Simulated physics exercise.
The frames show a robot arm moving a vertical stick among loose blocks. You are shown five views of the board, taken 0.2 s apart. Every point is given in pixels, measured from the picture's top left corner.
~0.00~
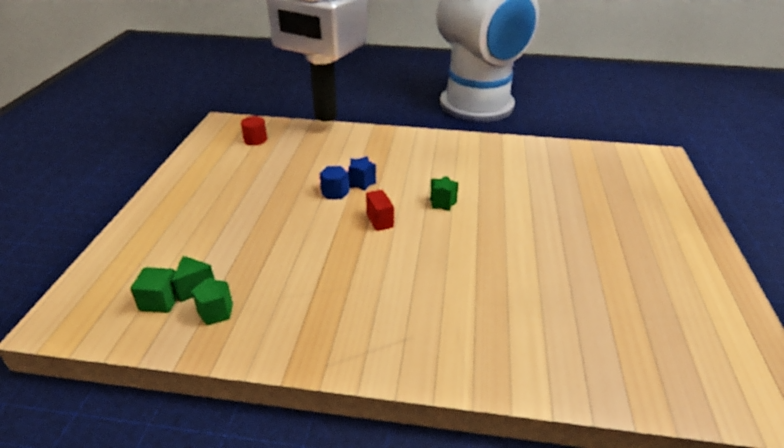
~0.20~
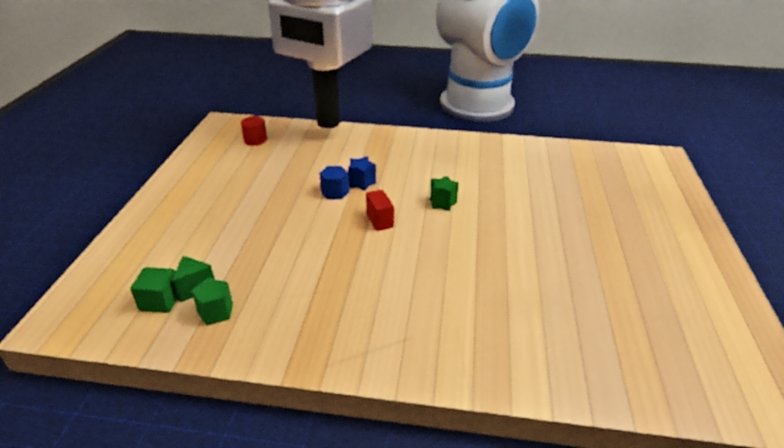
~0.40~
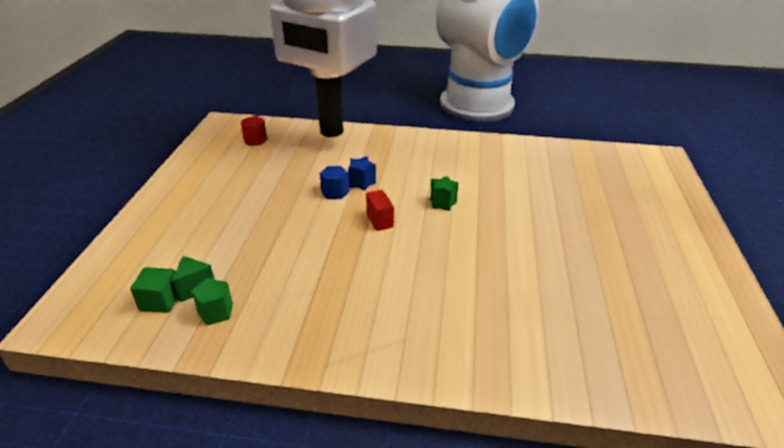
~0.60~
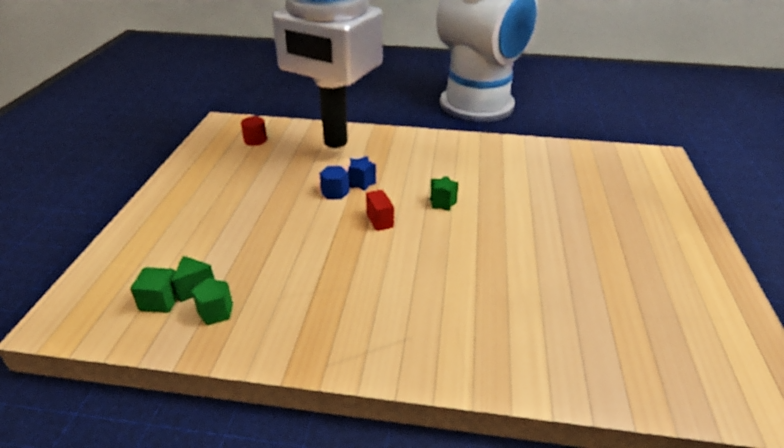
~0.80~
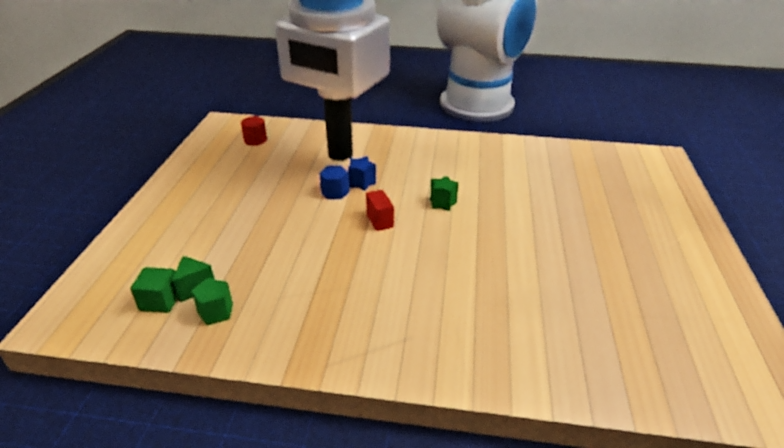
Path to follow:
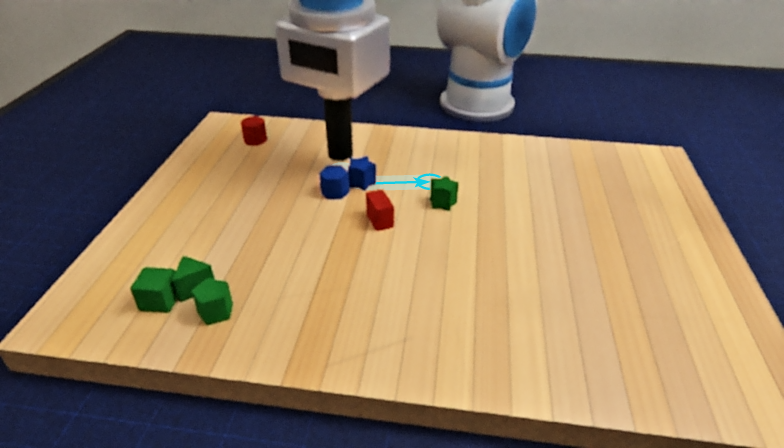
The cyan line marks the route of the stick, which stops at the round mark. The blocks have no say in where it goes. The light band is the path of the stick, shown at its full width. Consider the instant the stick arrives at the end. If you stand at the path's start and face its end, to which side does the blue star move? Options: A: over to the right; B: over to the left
Option A.
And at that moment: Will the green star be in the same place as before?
In short: Yes.
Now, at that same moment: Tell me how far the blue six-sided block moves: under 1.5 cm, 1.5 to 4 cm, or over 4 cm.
Moves under 1.5 cm.
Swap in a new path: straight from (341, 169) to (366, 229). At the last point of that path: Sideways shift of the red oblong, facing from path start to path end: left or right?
It goes toward the left-hand side.
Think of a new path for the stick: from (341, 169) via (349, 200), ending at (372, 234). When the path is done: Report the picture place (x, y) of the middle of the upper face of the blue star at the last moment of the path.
It sits at (371, 173).
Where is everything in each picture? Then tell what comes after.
The first frame shows tip of the stick (326, 117), middles of tops, blue six-sided block (334, 172), blue star (361, 163), green star (444, 183).
The second frame shows stick (329, 124), nothing pushed.
The third frame shows stick (332, 132), nothing pushed.
The fourth frame shows stick (336, 143), nothing pushed.
The fifth frame shows stick (341, 155), blue six-sided block (334, 172), blue star (361, 163), green star (444, 183).
The line goes from (341, 169) via (363, 182) and (396, 183), ending at (430, 182).
What follows on the original path. One third of the way, stick (363, 168); blue star (383, 172), turned 15° anticlockwise.
Two thirds of the way, stick (397, 169); blue star (397, 175), turned 15° clockwise.
At the end, stick (431, 168); blue six-sided block unmoved; blue star (398, 176), turned 20° clockwise; green star unmoved.
